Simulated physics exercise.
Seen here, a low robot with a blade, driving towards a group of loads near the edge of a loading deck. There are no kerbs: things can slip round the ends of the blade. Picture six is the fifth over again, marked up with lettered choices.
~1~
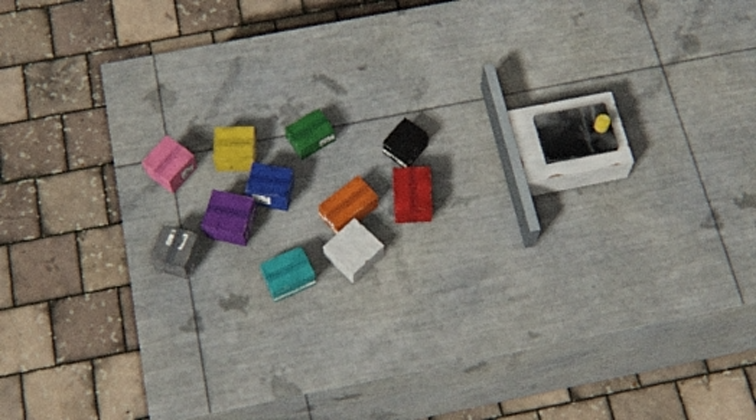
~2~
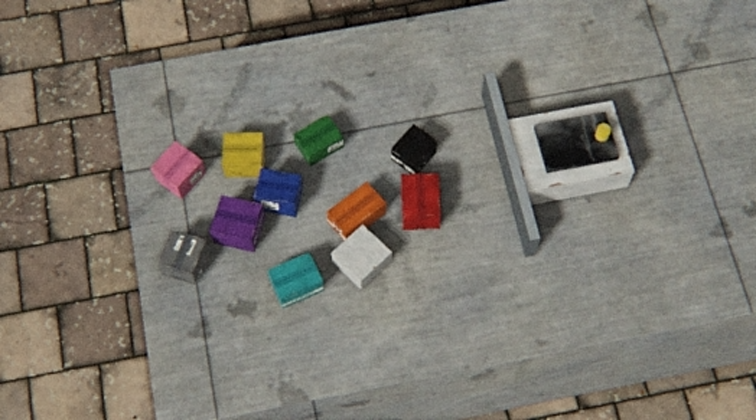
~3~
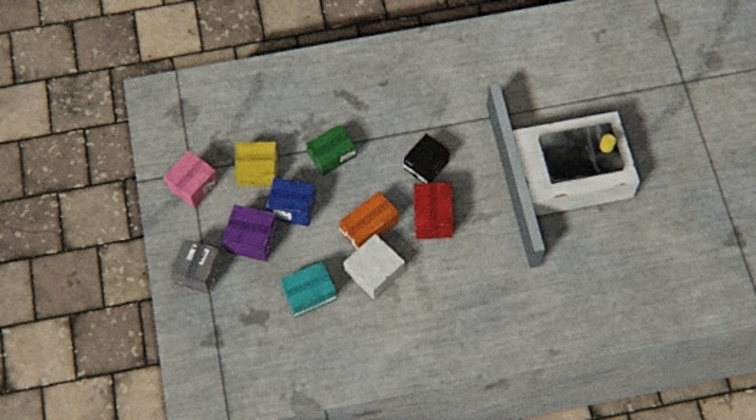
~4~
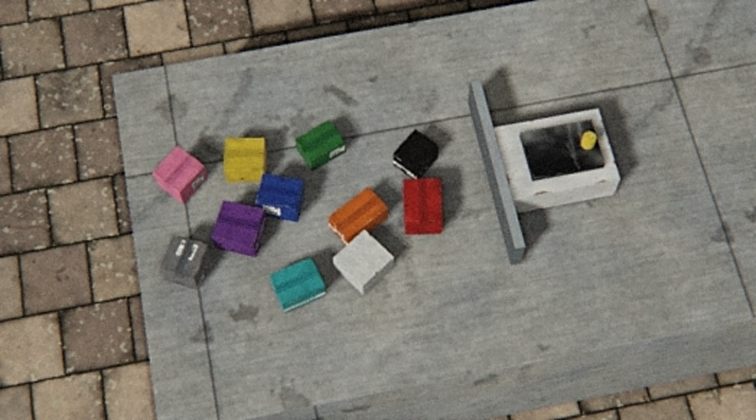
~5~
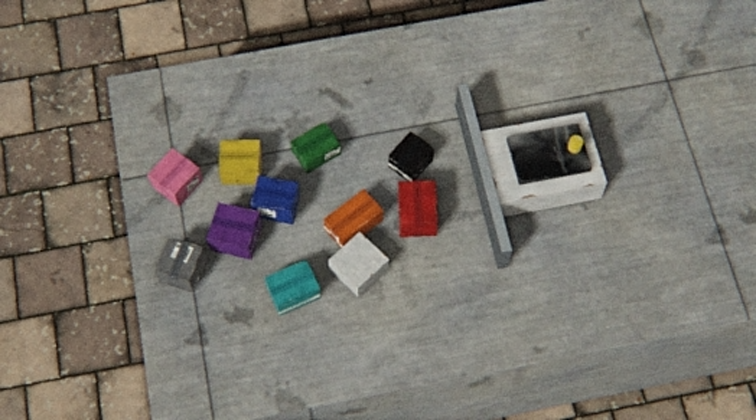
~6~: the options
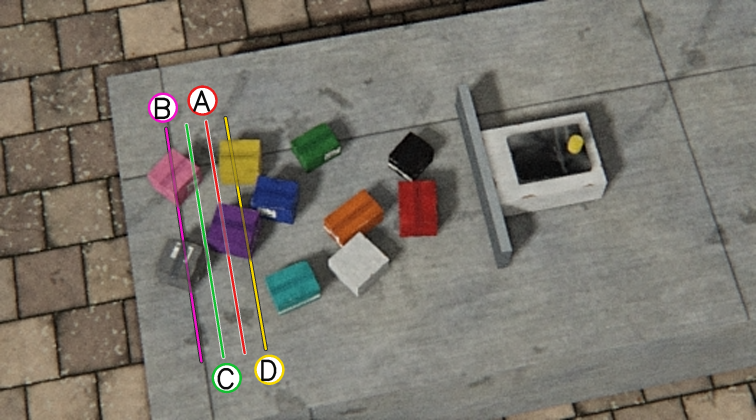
White robot with a wide grey blade edging slightly left towards scattered colourful boxes on a concrete deck, the boxes staying put.
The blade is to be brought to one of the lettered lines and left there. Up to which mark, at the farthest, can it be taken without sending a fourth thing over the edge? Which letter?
Stop at C.
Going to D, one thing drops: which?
It is the grey parcel.
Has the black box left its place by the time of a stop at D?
Yes.
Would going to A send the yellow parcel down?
By then, no.
On the copy, A at (225, 232); B at (183, 240); C at (204, 236); D at (245, 229).
On C. First, robot (444, 173); white crate (352, 269); black box (348, 164).
Then, robot (344, 191); grey parcel (169, 270); pink box (165, 180).
Finally, robot (265, 206); purple parcel over the edge; grey parcel over the edge; three fallen.
By contrast, A is within the limit but short; B drops six; D is within the limit but short.
